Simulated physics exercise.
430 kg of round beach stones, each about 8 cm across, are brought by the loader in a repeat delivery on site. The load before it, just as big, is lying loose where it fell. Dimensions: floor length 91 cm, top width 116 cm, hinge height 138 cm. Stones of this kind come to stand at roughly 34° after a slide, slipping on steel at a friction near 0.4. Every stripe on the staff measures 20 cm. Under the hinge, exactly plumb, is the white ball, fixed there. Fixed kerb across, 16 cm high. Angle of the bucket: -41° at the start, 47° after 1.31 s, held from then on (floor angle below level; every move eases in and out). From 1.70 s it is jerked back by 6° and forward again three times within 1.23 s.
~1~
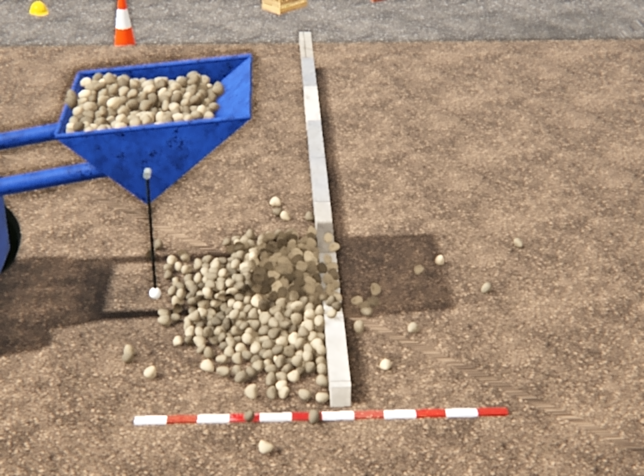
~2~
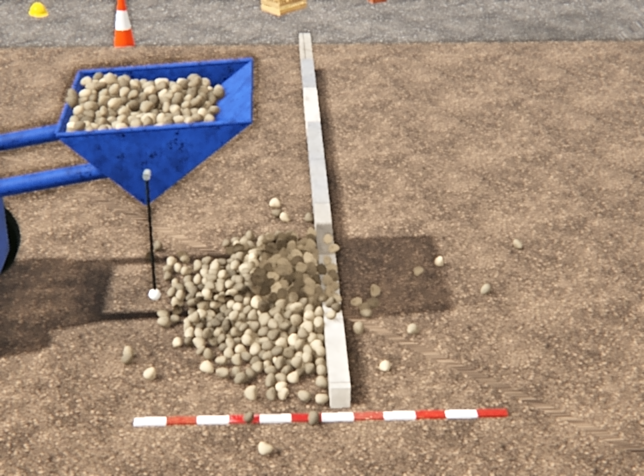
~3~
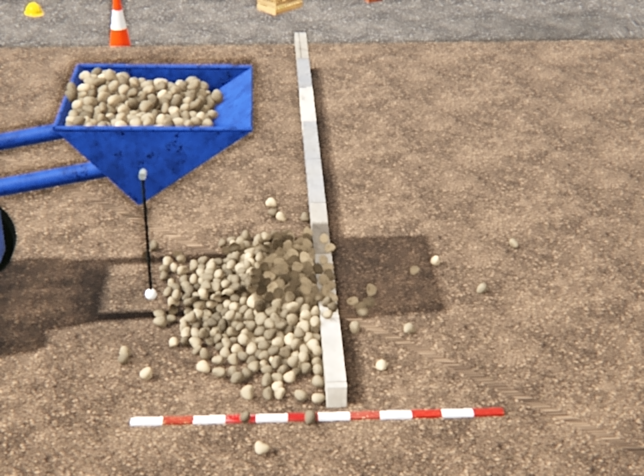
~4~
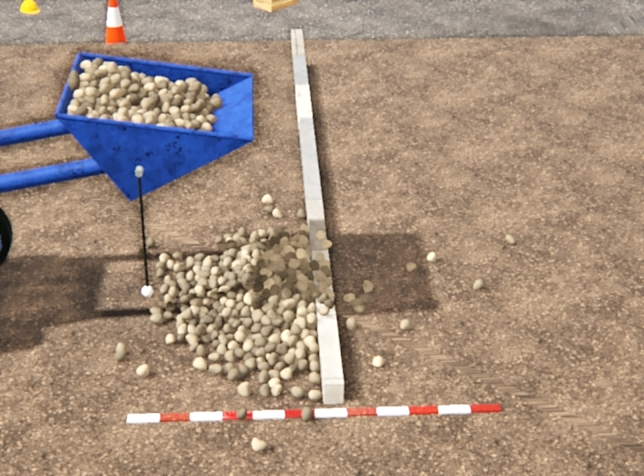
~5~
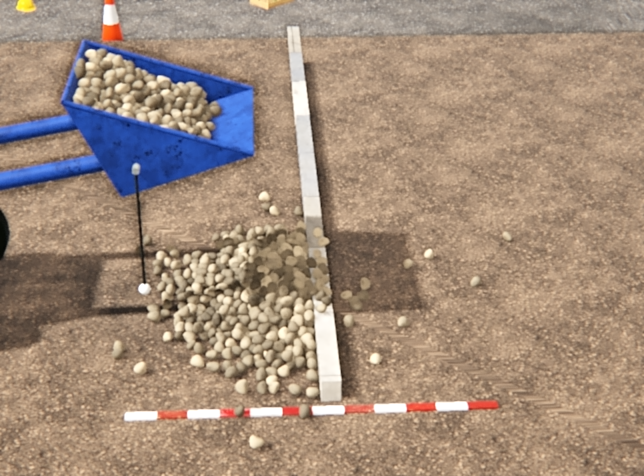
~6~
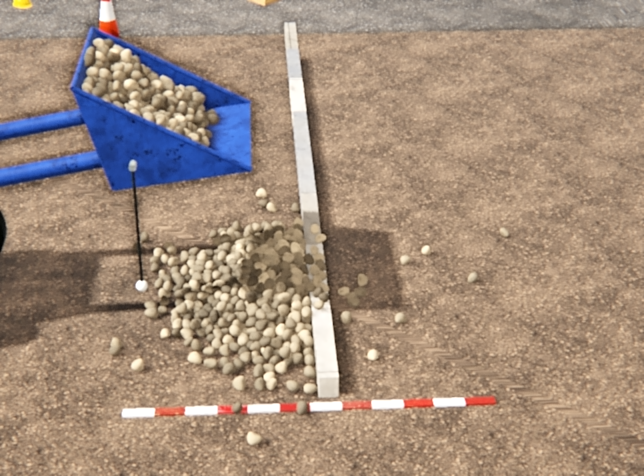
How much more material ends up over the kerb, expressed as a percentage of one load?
About 16 per cent of a load more.
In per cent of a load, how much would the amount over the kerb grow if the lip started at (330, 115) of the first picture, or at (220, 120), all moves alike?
Case one about 85 %, case two about 5 %.
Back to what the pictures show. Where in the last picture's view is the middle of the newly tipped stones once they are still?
The centre sits about (261, 280).
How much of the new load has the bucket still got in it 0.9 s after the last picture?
About 25 percent is still in there.
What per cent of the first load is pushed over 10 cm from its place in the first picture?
20 per cent.
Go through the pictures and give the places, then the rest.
The first frame shows lip at (250, 117), floor tilted -41°, highest stones at (136, 87). The earlier load is highest near (287, 275), 25 cm above ground level, 99 % on this side of the kerb, 2 % over the kerb.
In the second frame, the bucket is at -39°, its lip at (251, 121); the top of the load is at (119, 90).
In the third frame, the bucket is at -34°, its lip at (252, 130); the top of the load is at (100, 85).
In the fourth frame, the bucket is at -27°, its lip at (253, 140); the top of the load is at (93, 77).
The fifth frame shows lip at (254, 154), floor tilted -18°, highest stones at (96, 69).
The sixth frame shows lip at (251, 170), floor tilted -7°, highest stones at (100, 56).
Then, 0.4 s after the last picture the floor is at 33°; in per cent of one load, 98 in the bucket, 101 on this side of the kerb, 2 over the kerb; the foremost stones are at (415, 281).
Then, 0.9 s after the last picture the floor is at 47°; in per cent of one load, 26 in the bucket, 173 on this side of the kerb, 2 over the kerb; the foremost stones are at (415, 281).
Then, 2.8 s after the last picture the floor is at 47°; in per cent of one load, 0 in the bucket, 183 on this side of the kerb, 18 over the kerb; the foremost stones are at (504, 256).
Then, 5.5 s after the last picture the floor is at 47°; in per cent of one load, 0 in the bucket, 183 on this side of the kerb, 18 over the kerb; the foremost stones are at (504, 256). Net gain over the kerb, 16.
